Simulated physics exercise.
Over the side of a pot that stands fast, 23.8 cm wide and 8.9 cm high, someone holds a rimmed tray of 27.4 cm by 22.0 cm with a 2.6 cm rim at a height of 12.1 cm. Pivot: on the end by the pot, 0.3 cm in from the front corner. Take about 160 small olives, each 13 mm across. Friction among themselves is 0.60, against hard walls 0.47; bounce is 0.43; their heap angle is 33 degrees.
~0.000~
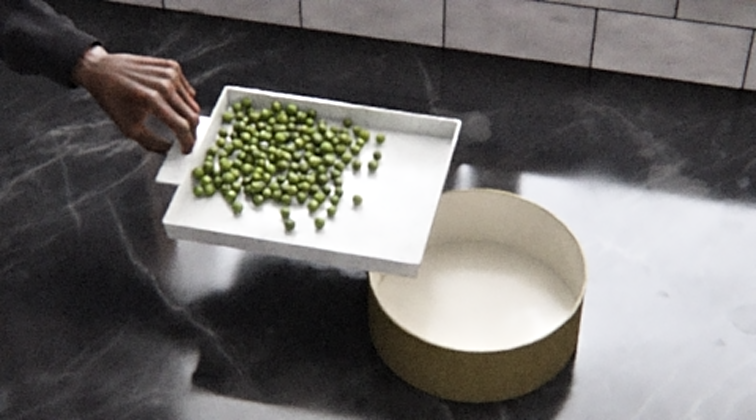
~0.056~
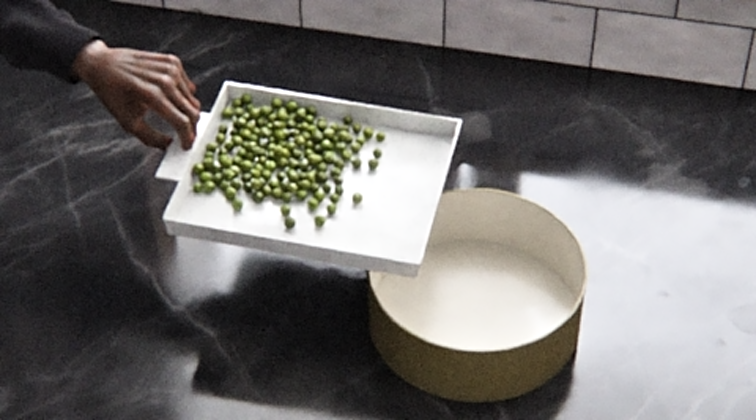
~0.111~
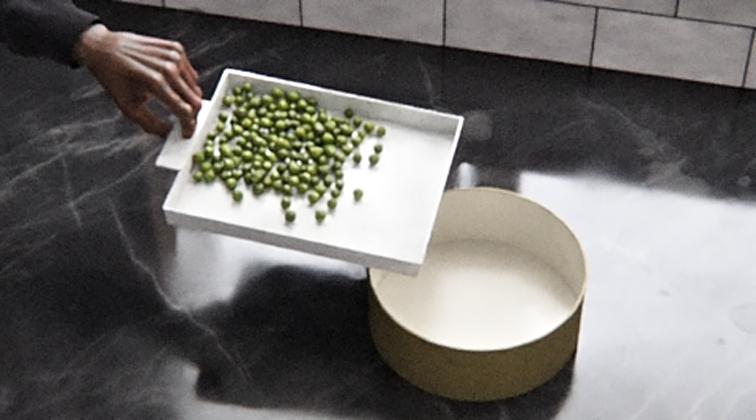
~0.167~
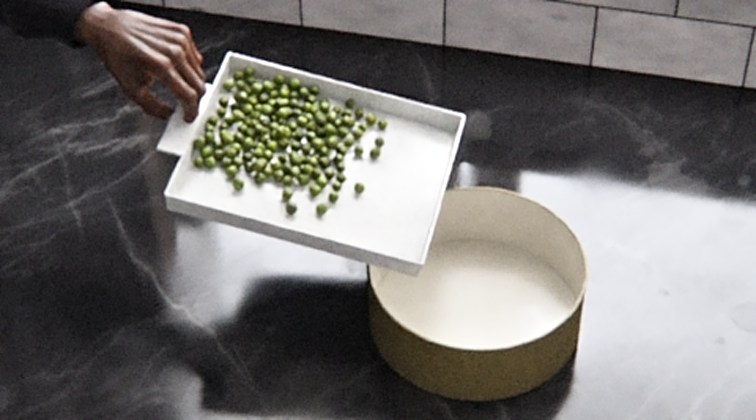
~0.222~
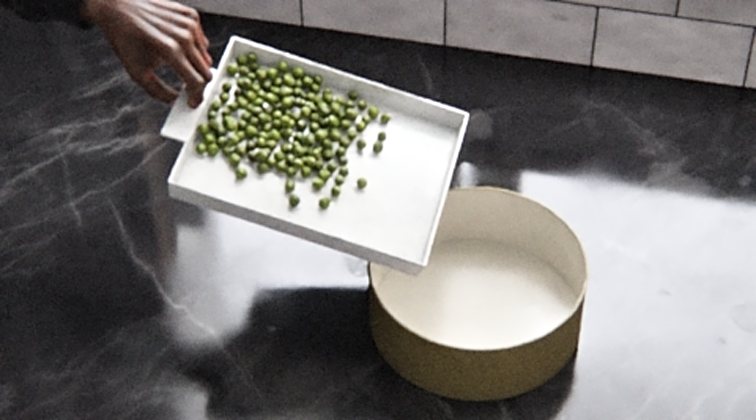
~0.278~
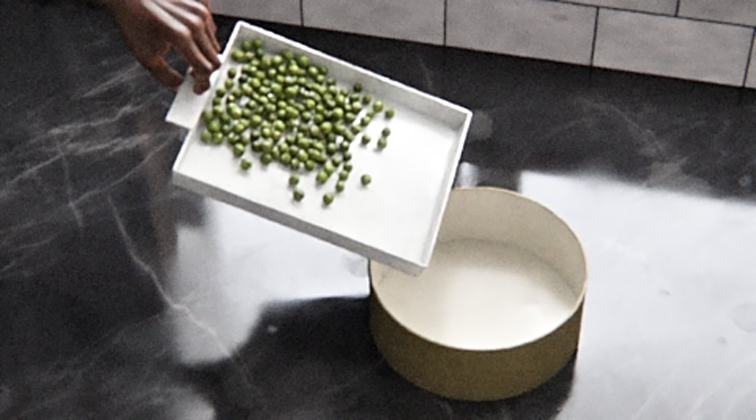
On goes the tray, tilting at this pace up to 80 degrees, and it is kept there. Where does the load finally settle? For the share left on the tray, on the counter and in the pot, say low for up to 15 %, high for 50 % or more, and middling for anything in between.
Left on the tray - high, counter - low, pot - middling.
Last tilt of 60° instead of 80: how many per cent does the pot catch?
In that case it comes to about 25 in a hundred.
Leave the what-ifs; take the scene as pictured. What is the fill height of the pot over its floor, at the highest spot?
About 1.5 cm.
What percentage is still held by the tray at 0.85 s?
Something like 85 percent, roughly.
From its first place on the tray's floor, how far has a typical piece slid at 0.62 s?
11 cm.
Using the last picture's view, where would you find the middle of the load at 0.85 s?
Load centre est.: (449, 199) px.
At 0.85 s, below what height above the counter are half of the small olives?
Roughly 16 centimetres, more or less.
After 0.62 s, tilt 49 degrees; the tray holds 100 %, the pot 0 %.
Then, at 0.85 s, tilt 69 degrees; the tray holds 85 %, the pot 10 %.
After 1.19 s, tilt 80 degrees; the tray holds 65 %, the pot 30 %.
In the end, at 2.0 s, tray 60 %, counter 0 %, pot 40 %.
